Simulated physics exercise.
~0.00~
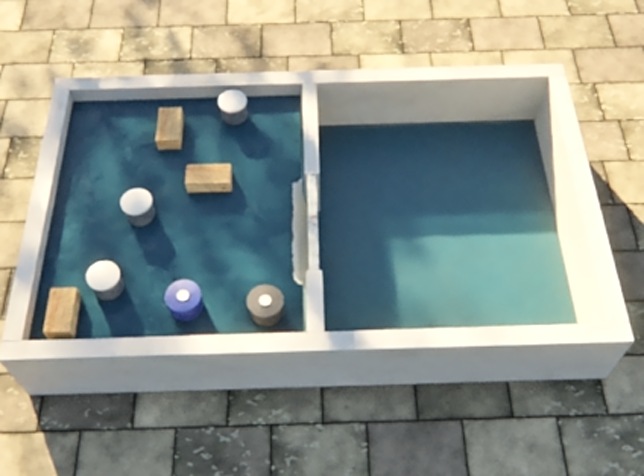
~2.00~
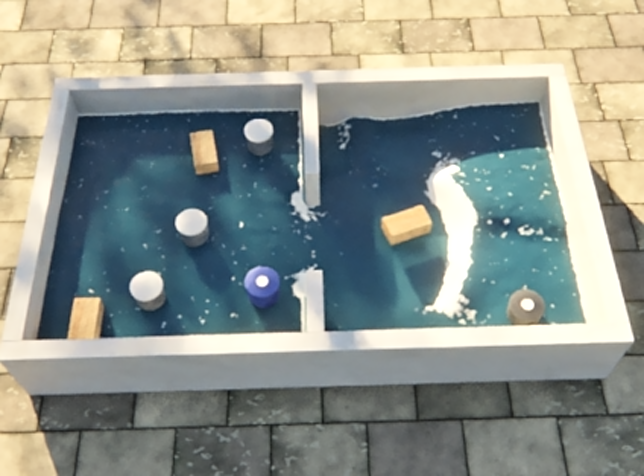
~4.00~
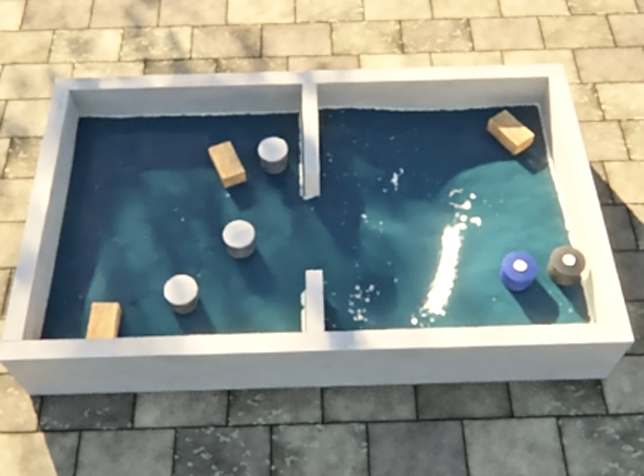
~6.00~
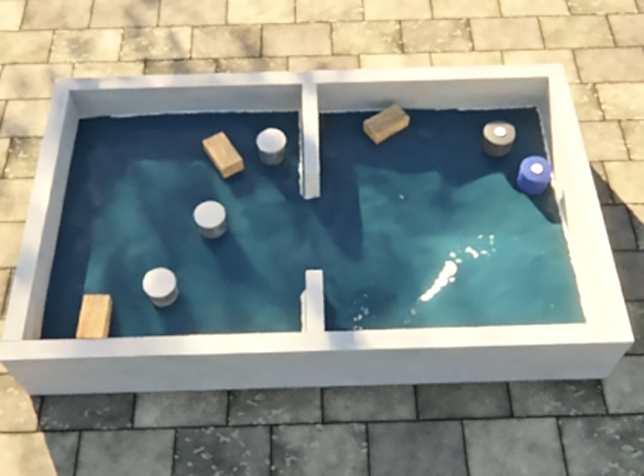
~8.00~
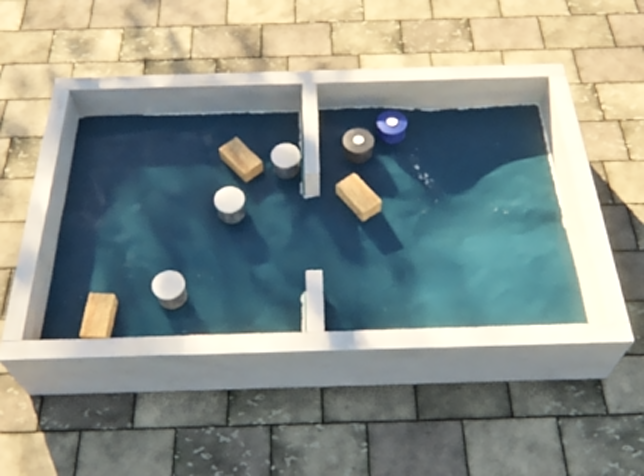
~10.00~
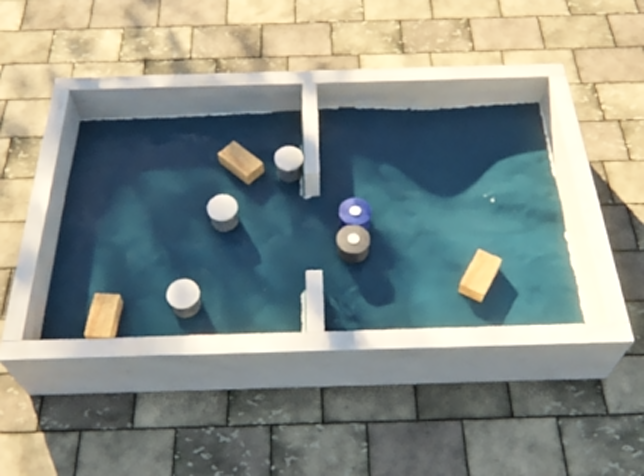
A divided basin's water surges right through a gap, carrying two tubs and one block across.
